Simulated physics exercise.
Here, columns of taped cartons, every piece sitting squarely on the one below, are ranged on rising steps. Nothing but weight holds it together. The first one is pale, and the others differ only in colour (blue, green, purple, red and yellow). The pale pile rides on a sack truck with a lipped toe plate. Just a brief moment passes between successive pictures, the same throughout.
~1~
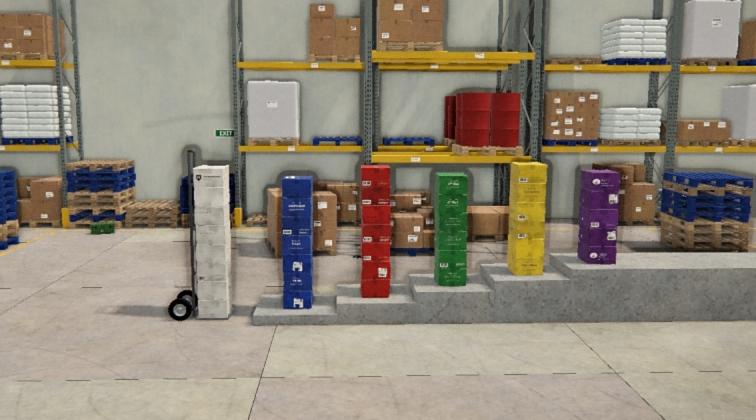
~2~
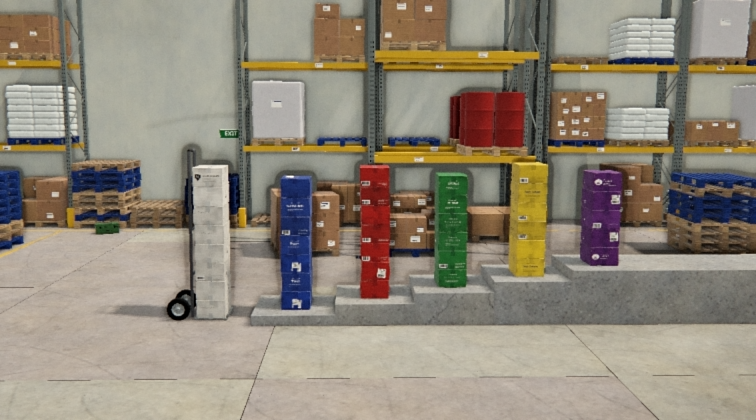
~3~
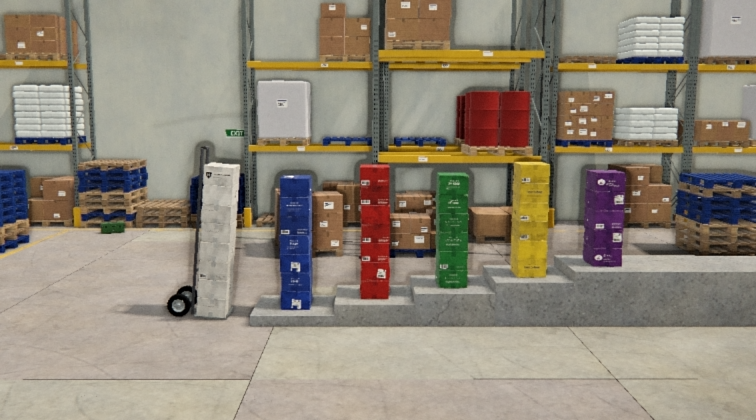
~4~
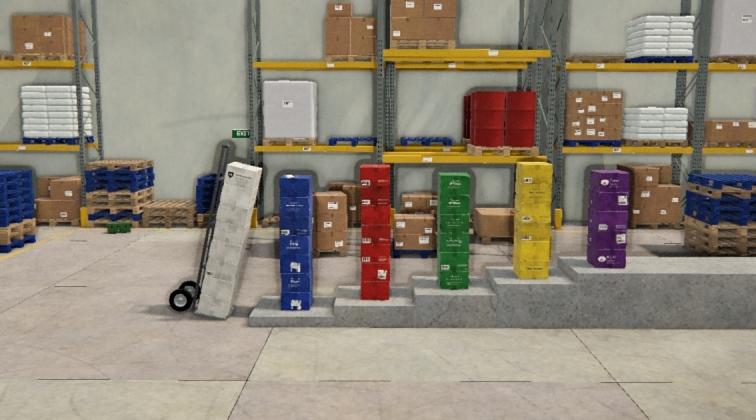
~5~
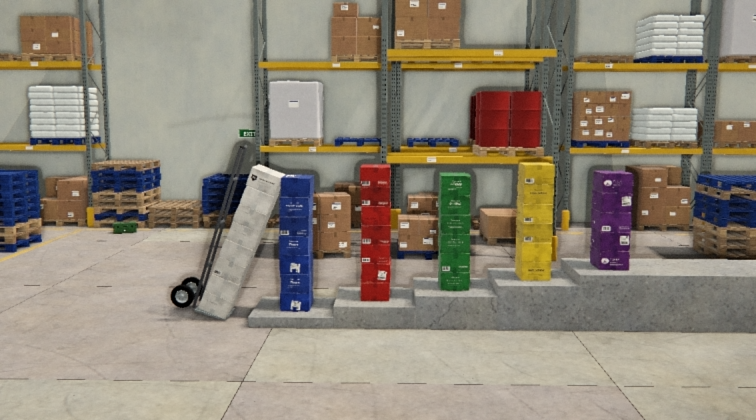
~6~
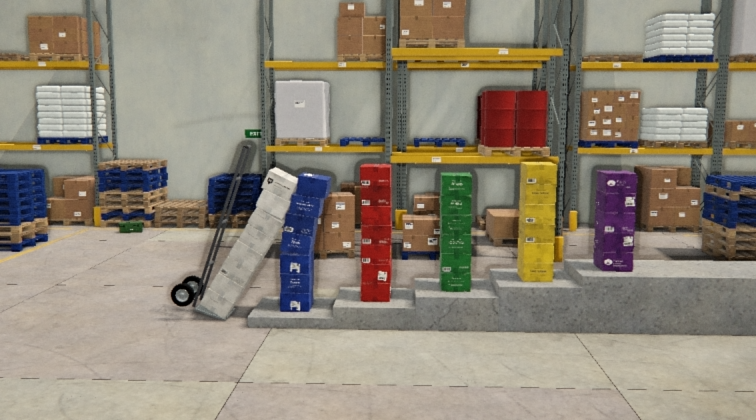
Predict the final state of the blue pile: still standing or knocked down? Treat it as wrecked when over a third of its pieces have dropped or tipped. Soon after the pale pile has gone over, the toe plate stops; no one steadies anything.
Knocked down.
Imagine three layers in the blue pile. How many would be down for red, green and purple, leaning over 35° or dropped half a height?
The end counts by colour are red 0, green 0 and purple 0.
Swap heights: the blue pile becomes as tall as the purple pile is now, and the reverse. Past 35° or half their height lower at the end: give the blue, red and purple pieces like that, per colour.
Pieces down at the end - blue: 5, red: 7, purple: 7.
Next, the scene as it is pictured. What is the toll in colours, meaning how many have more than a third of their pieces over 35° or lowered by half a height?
The total is 5.
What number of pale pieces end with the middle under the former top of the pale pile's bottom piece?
1 in all.
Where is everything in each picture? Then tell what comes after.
In the first picture (each place is the centre of the face we see best; the camera moves round a little), truck frame (190, 186) level; top blue carton (297, 188); top purple carton (606, 182); the others all in place.
In the second picture, truck frame (189, 185) level; top blue carton (295, 188).
In the third picture, truck frame (200, 182) rocked barely, top of the pale pile leaning barely; top blue carton (295, 188); the others all in place.
In the fourth picture, truck frame (217, 180) rocked a little, top of the pale pile leaning a little; top blue carton (294, 188); the others all in place.
In the fifth picture, truck frame (231, 181) rocked clearly, top of the pale pile leaning clearly; top blue carton (295, 188); the others all in place.
In the sixth picture, truck frame (234, 180) rocked clearly, top of the pale pile leaning clearly; top blue carton (312, 188) tilted a little; top yellow carton (542, 175); 4 have shifted.
Just after the last frame, 8 of the pale pile down; none of the 7 blue cartons down (0 of 31 in all colours); top blue carton tilted clearly, half its height lower; top red carton moved a little.
A moment on, 8 of the pale pile down; 6 of the 7 blue cartons down (10 of 31 in all colours); top blue carton tilted well over, some two heights lower; top red carton tilted clearly, half its height lower.
Further on, 8 of the pale pile down; 6 of the 7 blue cartons down (30 of 31 in all colours); top blue carton tilted well over, some three heights lower; top yellow carton tilted well over, some two heights lower.
When it is over, 8 of the pale pile down; 6 of the 7 blue cartons down (30 of 31 in all colours); top blue carton tilted well over, some three heights lower; top purple carton upside down. In pixels of the last frame, middles, top blue carton near (419, 236).
